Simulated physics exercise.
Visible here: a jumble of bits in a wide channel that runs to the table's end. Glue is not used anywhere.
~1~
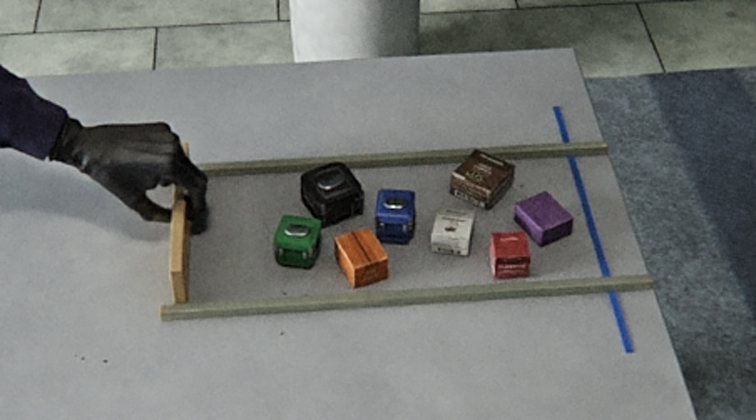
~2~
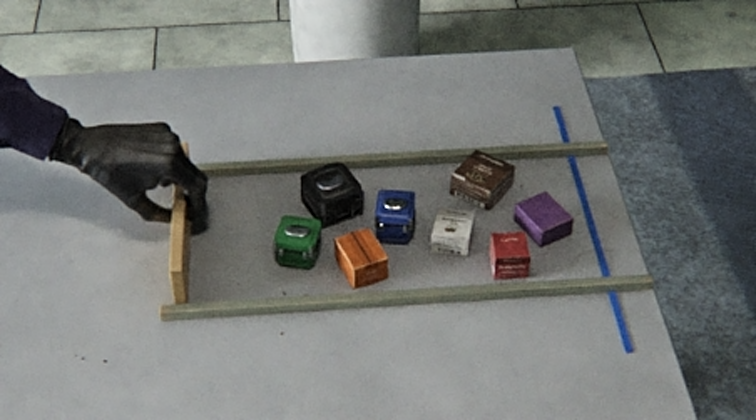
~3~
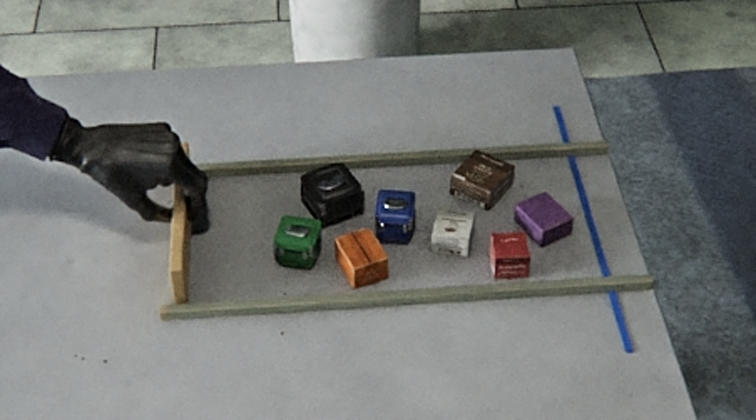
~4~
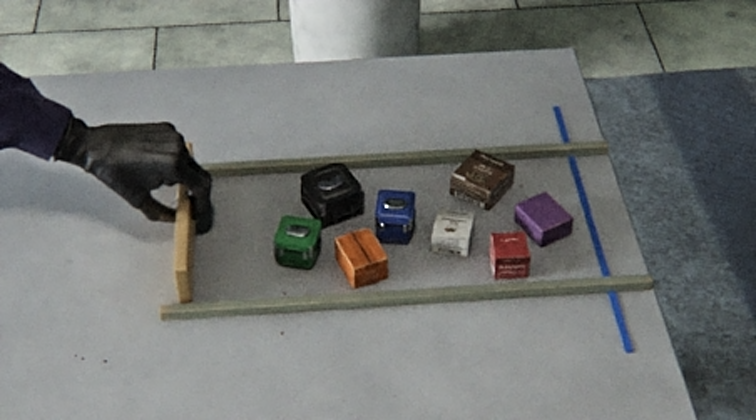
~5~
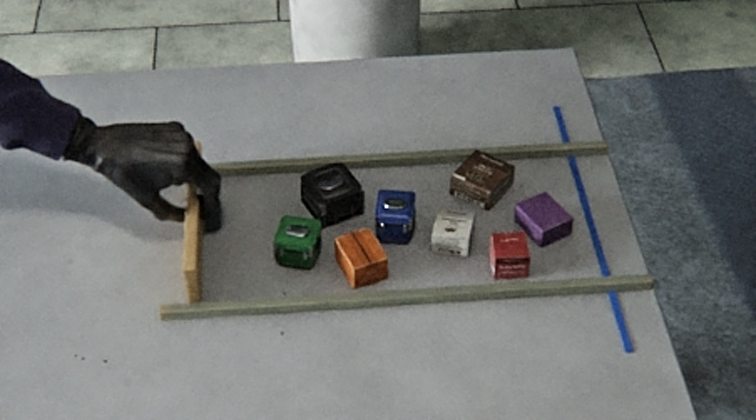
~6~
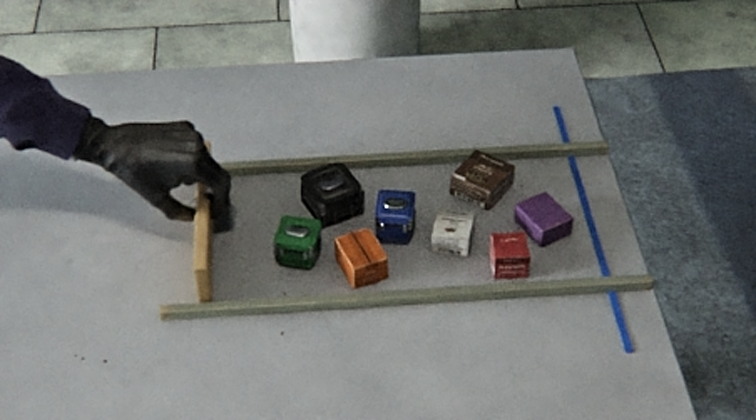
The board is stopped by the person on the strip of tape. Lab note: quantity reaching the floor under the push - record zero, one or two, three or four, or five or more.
Recorded: Five or more.
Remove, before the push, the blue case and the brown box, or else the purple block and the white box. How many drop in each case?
Result: 3 in the first case, with 3 in the second.
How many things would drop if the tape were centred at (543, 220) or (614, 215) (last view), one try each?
The first try gives 2, the second gives 8.
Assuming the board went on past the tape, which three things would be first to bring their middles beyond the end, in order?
The red box, then the purple block, then the brown box.
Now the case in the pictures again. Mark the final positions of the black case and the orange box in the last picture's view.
The one named first is at (607, 182), the next at (630, 259).
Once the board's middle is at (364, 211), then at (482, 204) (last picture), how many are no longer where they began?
At the first spot 5, then 8.
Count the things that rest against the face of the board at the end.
That makes 3.
A little later, none off yet; purple block at rest near (543, 219); red box at rest near (510, 255); brown box at rest near (482, 180).
When it is over, the number that fall off is five or more; down, blue case, white box, brown box, red box and purple block.
